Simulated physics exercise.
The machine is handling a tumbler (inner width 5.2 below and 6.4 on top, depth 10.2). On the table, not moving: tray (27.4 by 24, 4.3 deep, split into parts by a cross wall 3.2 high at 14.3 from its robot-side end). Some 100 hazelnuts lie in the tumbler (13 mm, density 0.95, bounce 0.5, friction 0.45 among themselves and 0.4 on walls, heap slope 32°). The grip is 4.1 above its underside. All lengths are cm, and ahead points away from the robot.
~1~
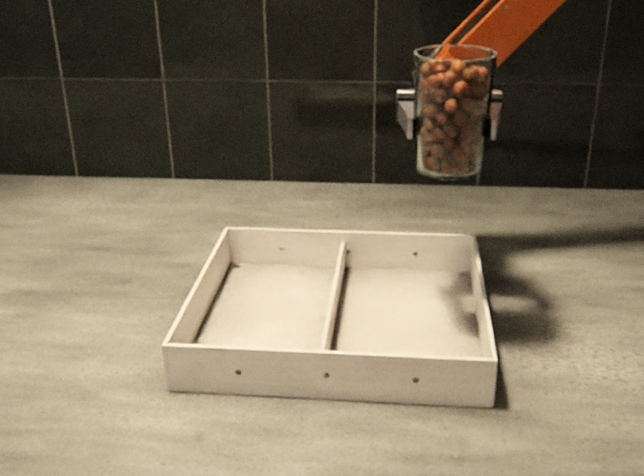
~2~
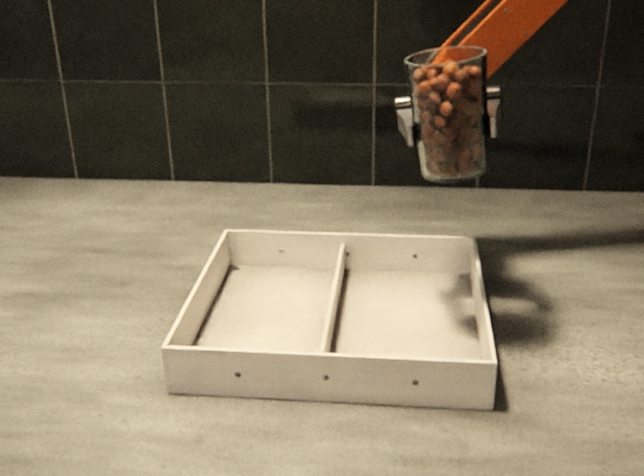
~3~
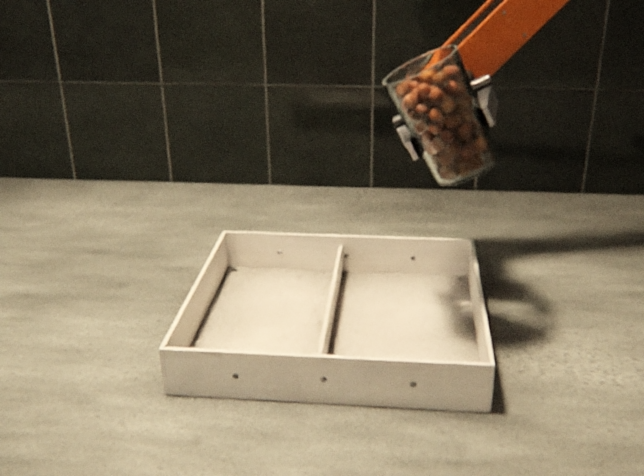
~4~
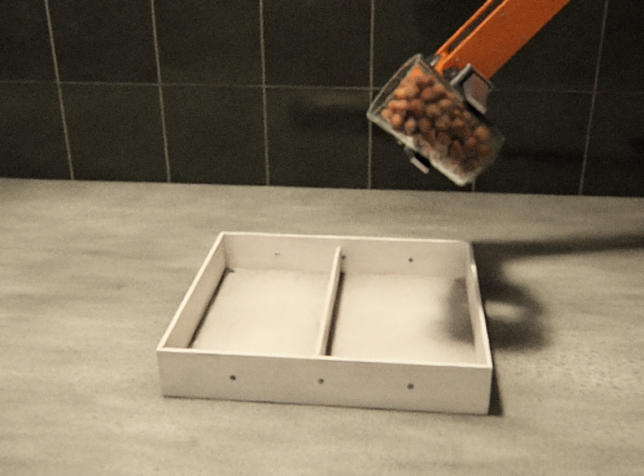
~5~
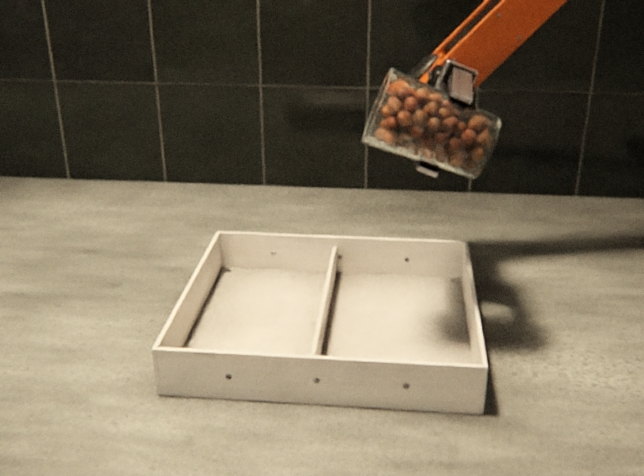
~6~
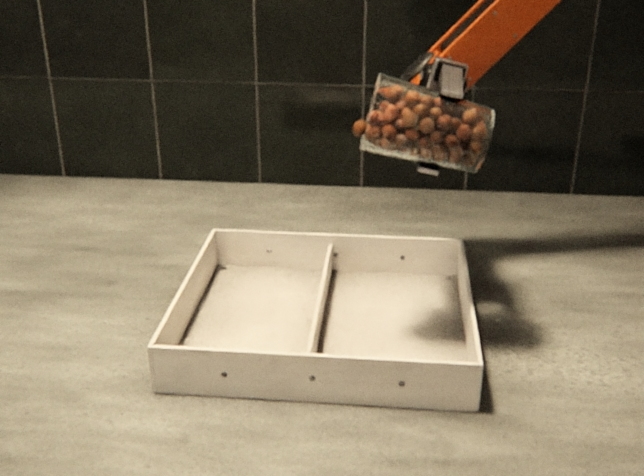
A clear tumbler full of hazelnuts, gripped by an orange robotic arm, starts upright above a white tray split in two by a divider. The arm tilts it steadily to the left until it lies almost on its side, and the nuts shift toward its rim while the tray stays empty.
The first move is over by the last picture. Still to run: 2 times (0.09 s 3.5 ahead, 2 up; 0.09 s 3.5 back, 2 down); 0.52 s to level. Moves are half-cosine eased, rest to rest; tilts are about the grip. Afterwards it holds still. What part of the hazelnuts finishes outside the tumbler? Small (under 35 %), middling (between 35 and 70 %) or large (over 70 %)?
A large share, over 70 %, ends outside the tumbler.
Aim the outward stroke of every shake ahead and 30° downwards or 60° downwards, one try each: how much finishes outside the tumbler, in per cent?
About 40 and 20 per cent.
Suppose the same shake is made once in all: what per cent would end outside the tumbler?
In that case some 80 per cent.
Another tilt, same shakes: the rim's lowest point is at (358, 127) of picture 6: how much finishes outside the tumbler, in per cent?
About 55 per cent.
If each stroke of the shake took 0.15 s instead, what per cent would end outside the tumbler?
In that case some 45 per cent.
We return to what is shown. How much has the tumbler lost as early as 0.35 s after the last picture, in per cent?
Some 80 per cent.
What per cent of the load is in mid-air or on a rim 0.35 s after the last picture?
About 13 per cent.
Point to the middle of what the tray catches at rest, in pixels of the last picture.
At about (233, 314).
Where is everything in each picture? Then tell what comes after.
Tumbler middle at (452, 114), level; upper third of the load around (452, 83), from x 425 to 485, top at y 70; 103 in the tumbler, in the first frame.
Tumbler middle at (450, 117), tilted 7° forward; upper third of the load around (447, 86), from x 420 to 475, top at y 70, in the second frame.
Tumbler middle at (445, 120), tilted 27° forward; upper third of the load around (439, 91), from x 400 to 485, top at y 75, in the third frame.
Tumbler middle at (439, 125), tilted 50° forward; upper third of the load around (428, 104), from x 390 to 485, top at y 80, in the fourth frame.
Tumbler middle at (433, 128), tilted 70° forward; upper third of the load around (422, 112), from x 385 to 485, top at y 90, in the fifth frame.
Tumbler middle at (428, 127), tilted 77° forward; upper third of the load around (426, 114), from x 360 to 480, top at y 95; 103 in the tumbler, in the sixth frame.
Then, 0.35 s after the last picture, tilted 77° forward, highest piece 21 above the table; 71 in the far-side part, 19 in the tumbler, 13 in flight or on a rim.
Then, 0.70 s after the last picture, tilted 20° forward, highest piece 22 above the table; 85 in the far-side part, 13 in the tumbler, 3 on the table or floor, 2 in the robot-side part.
Then, 1.08 s after the last picture, level, highest piece 20 above the table; 85 in the far-side part, 13 in the tumbler, 3 on the table or floor, 2 in the robot-side part.
Then, 2.13 s after the last picture, level, highest piece 20 above the table; 85 in the far-side part, 13 in the tumbler, 3 on the table or floor, 2 in the robot-side part.
Final count, 85 in the far-side part, 13 in the tumbler, 3 on the table or floor, 2 in the robot-side part. That is 87 % outside the tumbler.
